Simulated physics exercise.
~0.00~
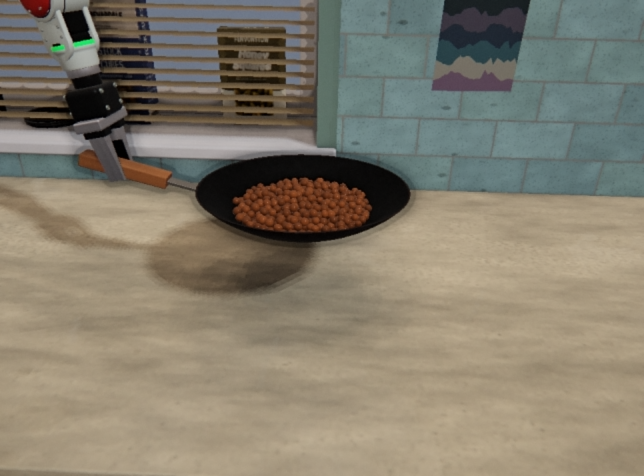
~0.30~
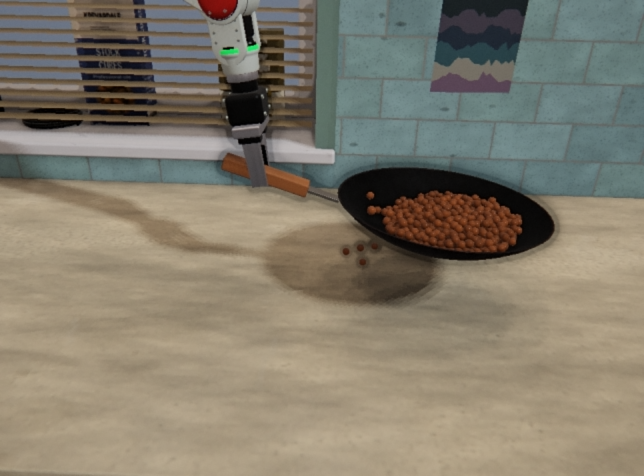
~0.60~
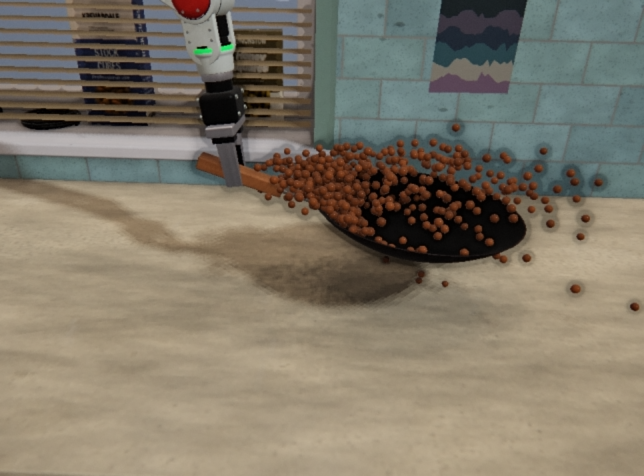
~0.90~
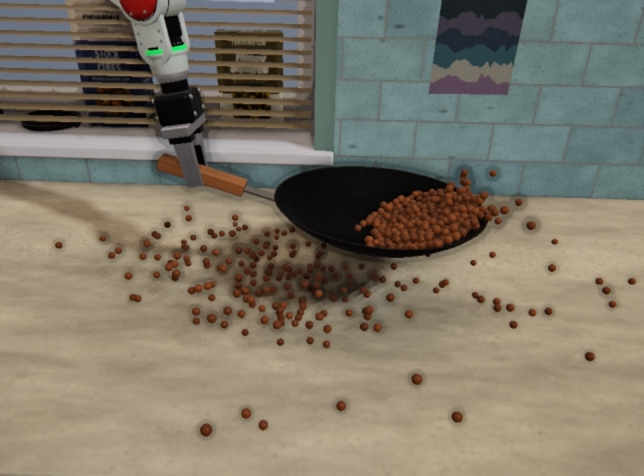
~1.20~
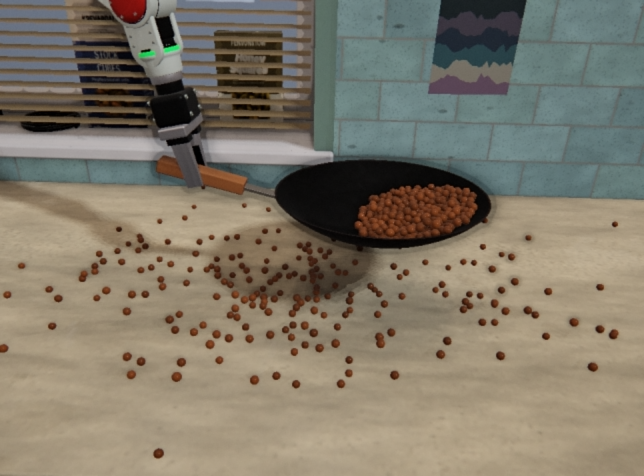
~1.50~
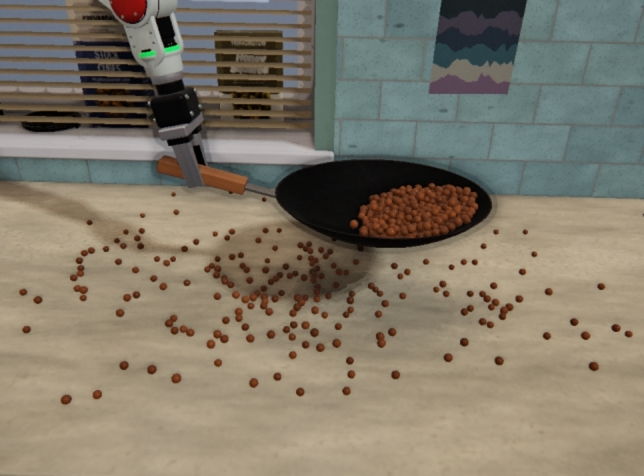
In this clip, a robotic gripper holds a black wok of small brown beads above a countertop, moves it right, then jerks it back left, sending beads flying. Many scatter across the counter, while a large heap stays in the wok, which ends up still.
